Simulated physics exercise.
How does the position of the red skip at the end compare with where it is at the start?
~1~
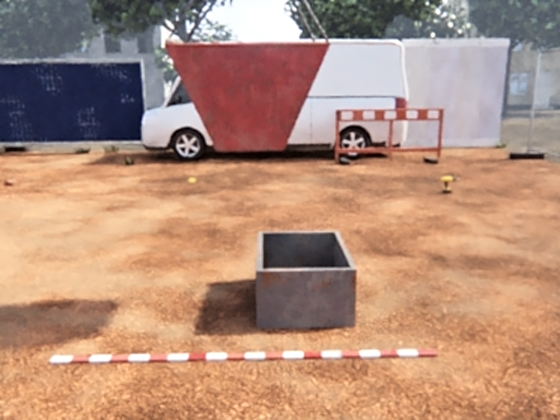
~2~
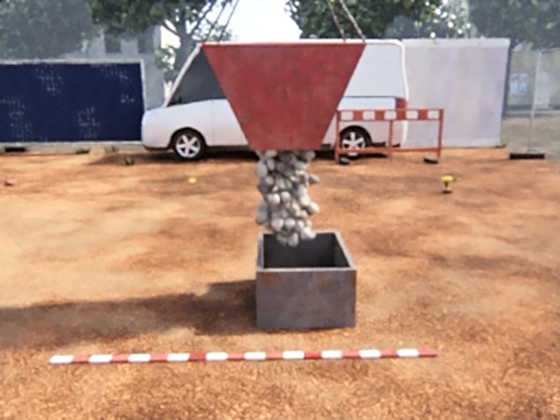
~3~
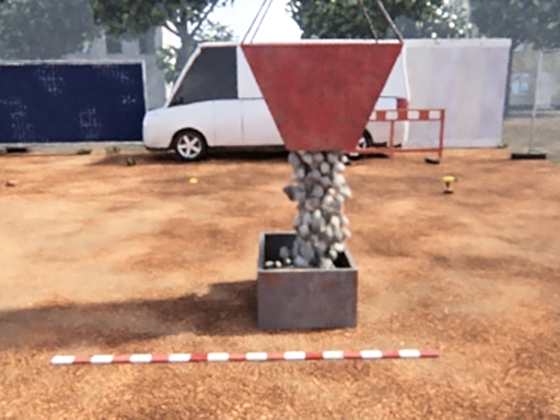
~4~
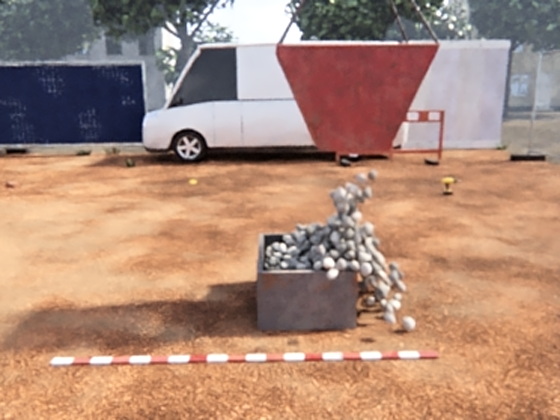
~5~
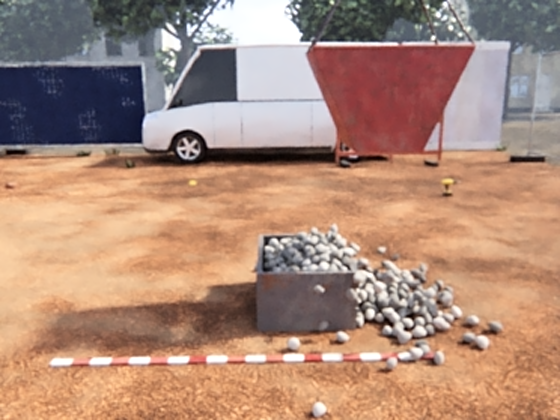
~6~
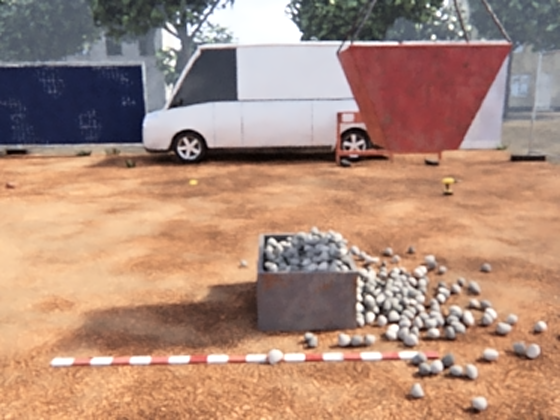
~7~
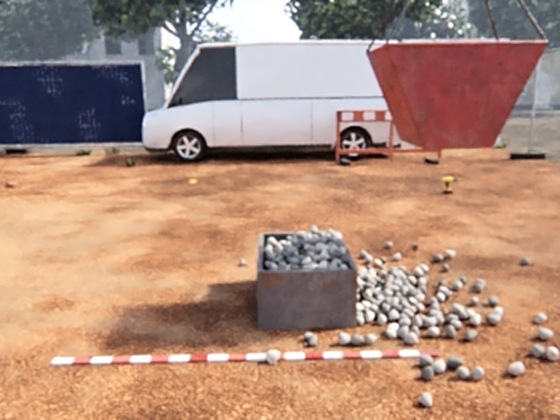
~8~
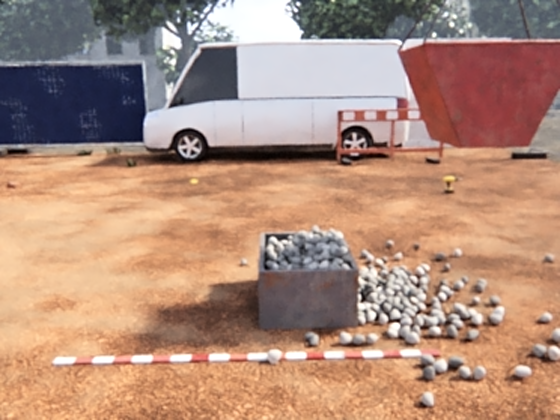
At the start the skip hangs in front of the left and middle parts of the white van, and by the end it has moved to the far right, beyond the back of the van.
